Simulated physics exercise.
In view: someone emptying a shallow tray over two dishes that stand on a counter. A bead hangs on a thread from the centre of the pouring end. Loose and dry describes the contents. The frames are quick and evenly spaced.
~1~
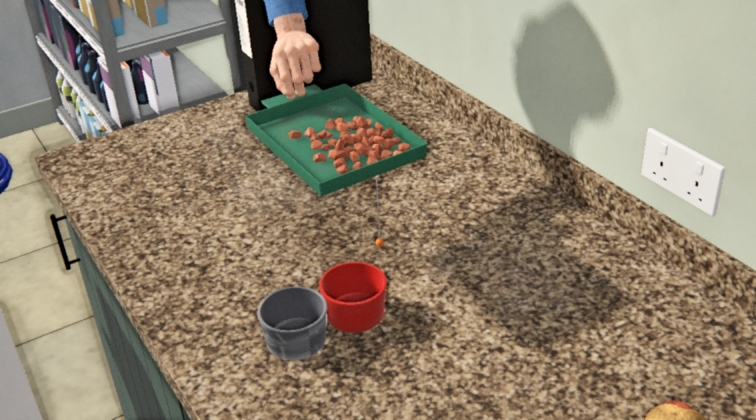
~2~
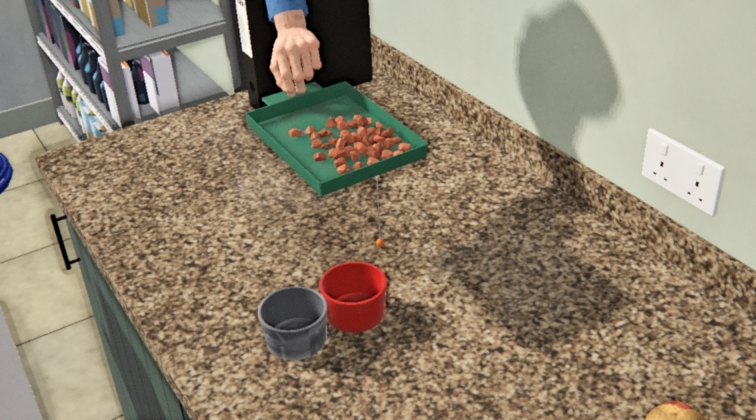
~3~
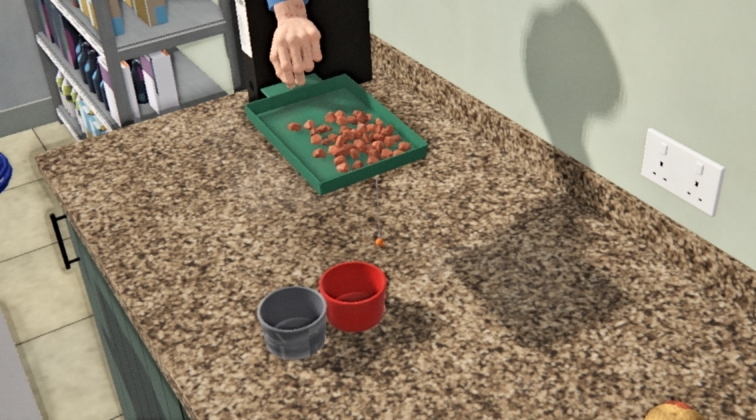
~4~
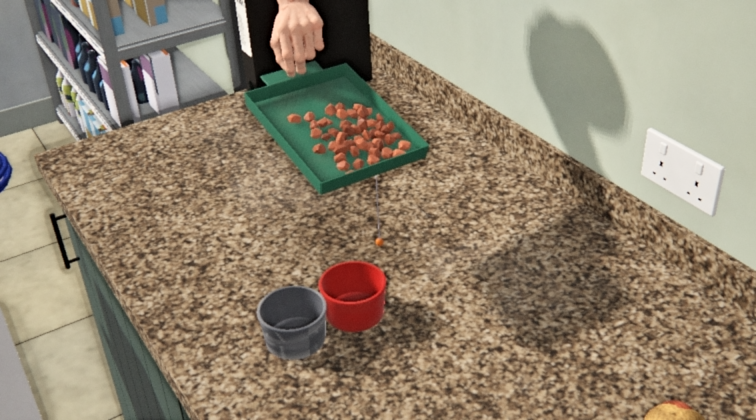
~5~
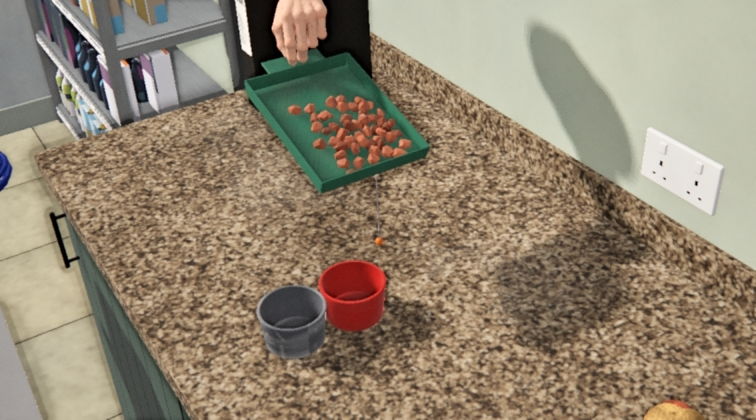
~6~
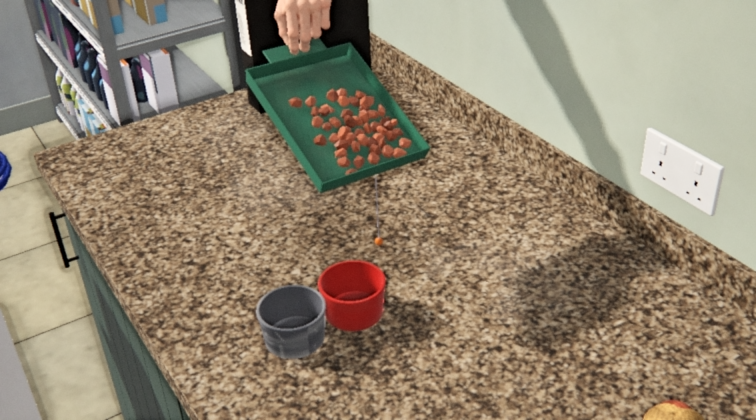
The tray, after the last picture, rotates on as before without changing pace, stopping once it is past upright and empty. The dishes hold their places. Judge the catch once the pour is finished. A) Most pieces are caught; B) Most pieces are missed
Most pieces are missed (B).
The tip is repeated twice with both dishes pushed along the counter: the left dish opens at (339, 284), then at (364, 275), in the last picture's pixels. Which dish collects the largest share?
Well, first the one further right, then the one further right.
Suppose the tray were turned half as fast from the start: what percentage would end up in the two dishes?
Share: Roughly 10%.
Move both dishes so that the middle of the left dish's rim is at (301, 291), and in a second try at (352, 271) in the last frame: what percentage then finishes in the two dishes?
You'd get 10 in a hundred first and 40 in a hundred after that.
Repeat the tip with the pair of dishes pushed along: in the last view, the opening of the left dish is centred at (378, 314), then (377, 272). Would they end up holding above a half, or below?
First try: Lower than half; second try: Higher than half.
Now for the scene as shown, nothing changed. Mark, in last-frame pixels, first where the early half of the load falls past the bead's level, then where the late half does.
Early-half point (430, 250); late-half point (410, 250).
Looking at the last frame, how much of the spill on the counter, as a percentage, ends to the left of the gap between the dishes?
Share to the left: Near 0 per cent.
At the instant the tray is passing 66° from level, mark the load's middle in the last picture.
The middle of the pieces shows up near (386, 141).
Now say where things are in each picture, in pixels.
In the first frame, corners of the pouring end at (320, 182) and (426, 143), level; middle of the load at (358, 147), bits of crushed brick; left dish at (310, 340); right dish at (371, 312); bead on its thread at (380, 243).
In the second frame, corners of the pouring end at (320, 182) and (426, 143), level; middle of the load at (359, 146).
In the third frame, corners of the pouring end at (321, 182) and (426, 144), tipped barely, level across its low end; middle of the load at (358, 143).
In the fourth frame, corners of the pouring end at (321, 182) and (427, 145), tipped a little, level across its low end; middle of the load at (358, 140).
In the fifth frame, corners of the pouring end at (322, 182) and (428, 146), tipped clearly, level across its low end; middle of the load at (359, 136).
In the sixth frame, corners of the pouring end at (323, 182) and (428, 147), tipped clearly, level across its low end; middle of the load at (359, 133); left dish at (308, 338); right dish at (369, 311).
Soon after the last picture, tray tipped steeply; all on the tray.
A little later, tray tipped past a quarter turn; about half on the tray; about a quarter outside both; about a quarter in the air.
Later still, tray tipped past a quarter turn; a small part in the right dish; nearly all outside both.
At rest, tray tipped past a quarter turn; none in the left dish; a small part in the right dish; nearly all outside both.
